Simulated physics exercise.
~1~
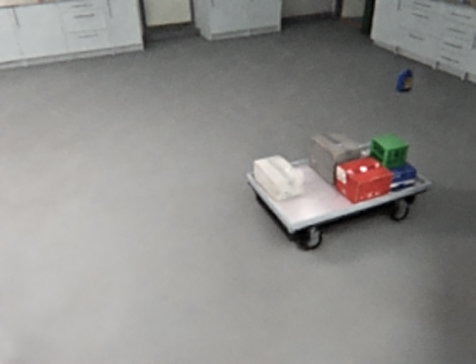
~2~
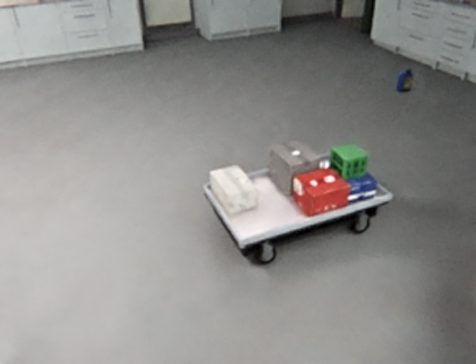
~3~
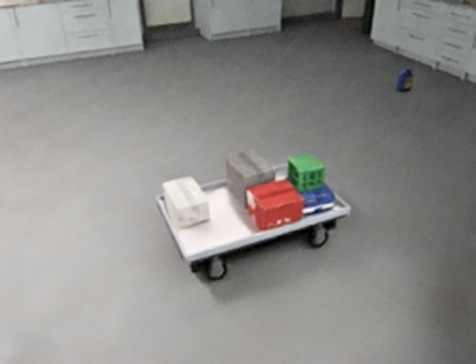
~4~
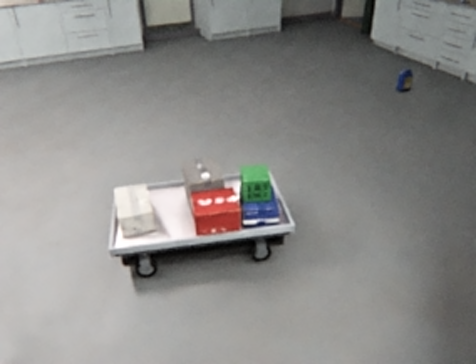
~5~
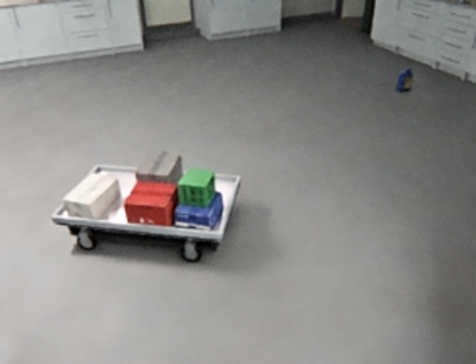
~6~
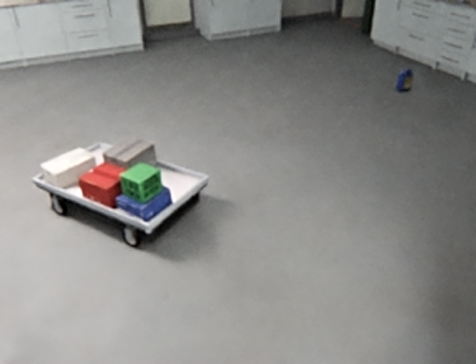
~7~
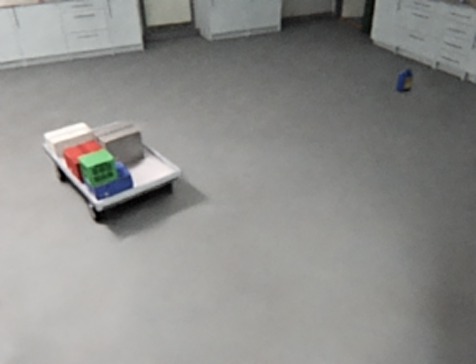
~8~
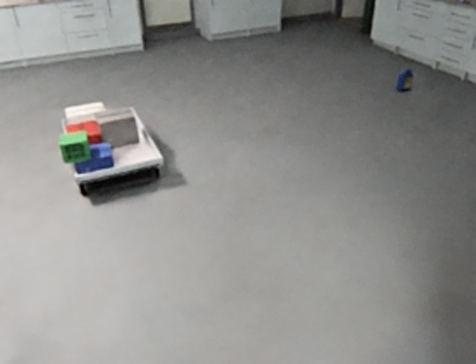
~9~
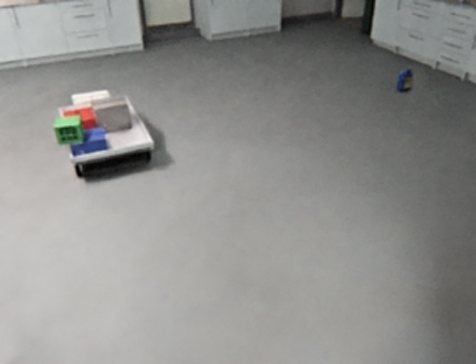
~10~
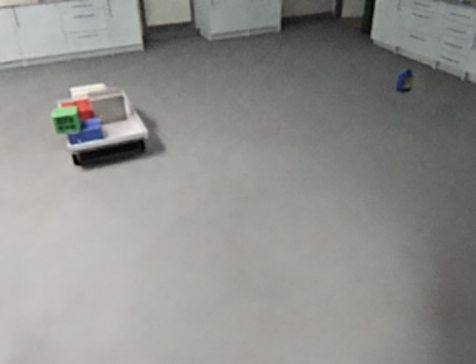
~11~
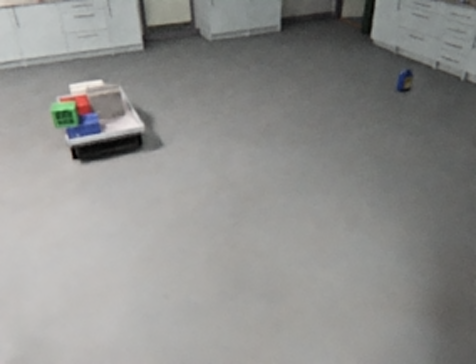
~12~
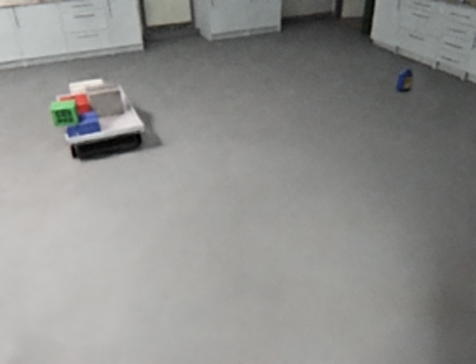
A flat cart carrying white, grey, red, green and blue boxes rolled left across a grey floor, then curved away toward the cabinets as the white and green ones shifted, and it stopped at the left with everything still aboard.
